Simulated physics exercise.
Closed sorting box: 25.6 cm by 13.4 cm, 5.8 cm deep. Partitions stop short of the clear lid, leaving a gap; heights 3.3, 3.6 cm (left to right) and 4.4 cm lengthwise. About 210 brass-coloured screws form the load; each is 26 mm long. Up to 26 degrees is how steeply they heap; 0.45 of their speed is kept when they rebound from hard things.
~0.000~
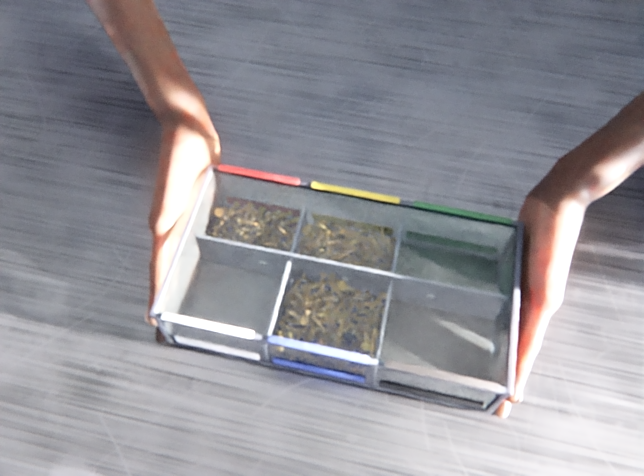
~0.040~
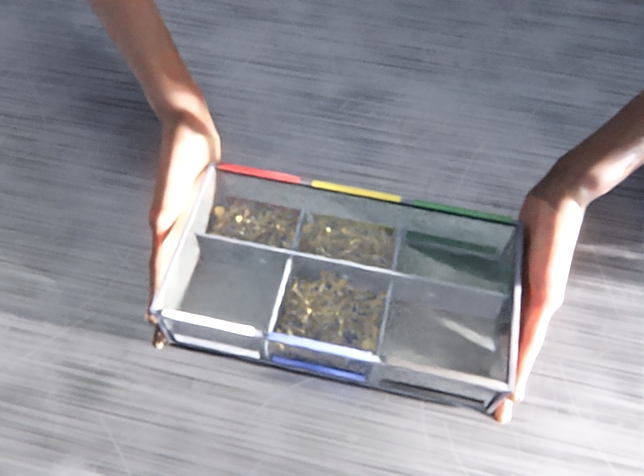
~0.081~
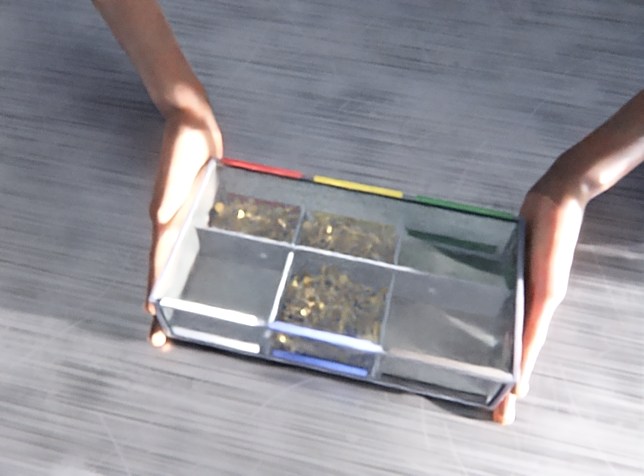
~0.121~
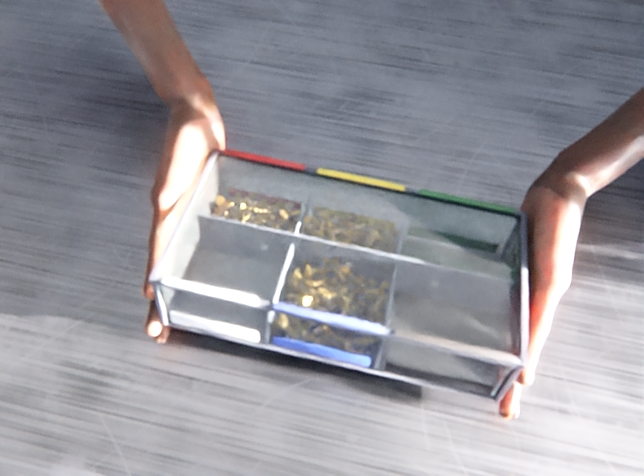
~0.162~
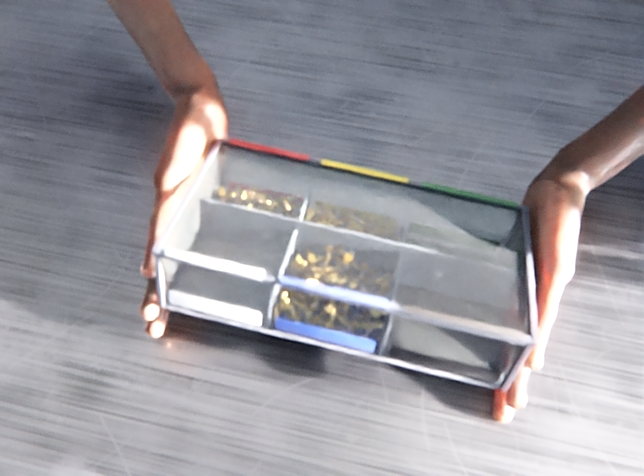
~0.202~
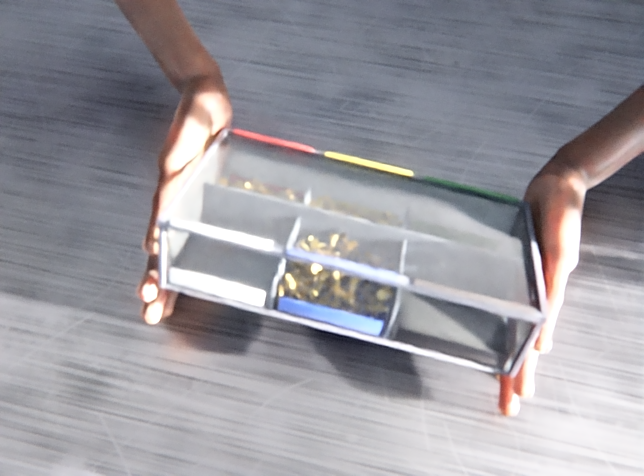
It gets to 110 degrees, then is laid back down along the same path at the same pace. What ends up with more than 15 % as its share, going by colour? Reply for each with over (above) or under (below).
Red - over, blue - over, green - under, yellow - over, white - under, black - under.
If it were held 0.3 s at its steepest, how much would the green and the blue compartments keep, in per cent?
Final amounts would be green 0% and blue 40%.
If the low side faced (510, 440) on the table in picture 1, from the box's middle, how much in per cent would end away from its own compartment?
45 %.
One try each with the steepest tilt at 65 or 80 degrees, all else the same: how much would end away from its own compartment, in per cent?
Roughly 5 percent for the first try and 10 percent for the second.
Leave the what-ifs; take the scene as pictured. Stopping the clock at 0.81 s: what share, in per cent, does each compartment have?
You'd find red at 25, blue at 35, green at 0, yellow at 35, white at 0 and black at 0 per cent.
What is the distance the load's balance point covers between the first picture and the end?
The balance point ends up some 1.5 centimetres from where it began.
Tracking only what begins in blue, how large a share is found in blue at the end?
Roughly 80 per cent.
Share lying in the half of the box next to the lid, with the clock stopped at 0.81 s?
Something like 50 percent of the pieces.
Then, at 0.81 s, tilt 109 degrees; red 25 %, blue 35 %, yellow 35 %.
After 1.21 s, tilt 46 degrees; red 25 %, blue 30 %, yellow 40 %.
After 1.69 s, tilt 0 degrees; red 25 %, blue 30 %, yellow 40 %.
In the end, at 2.0 s, red 25 %, blue 30 %, green 0 %, yellow 40 %, white 0 %, black 0 %.
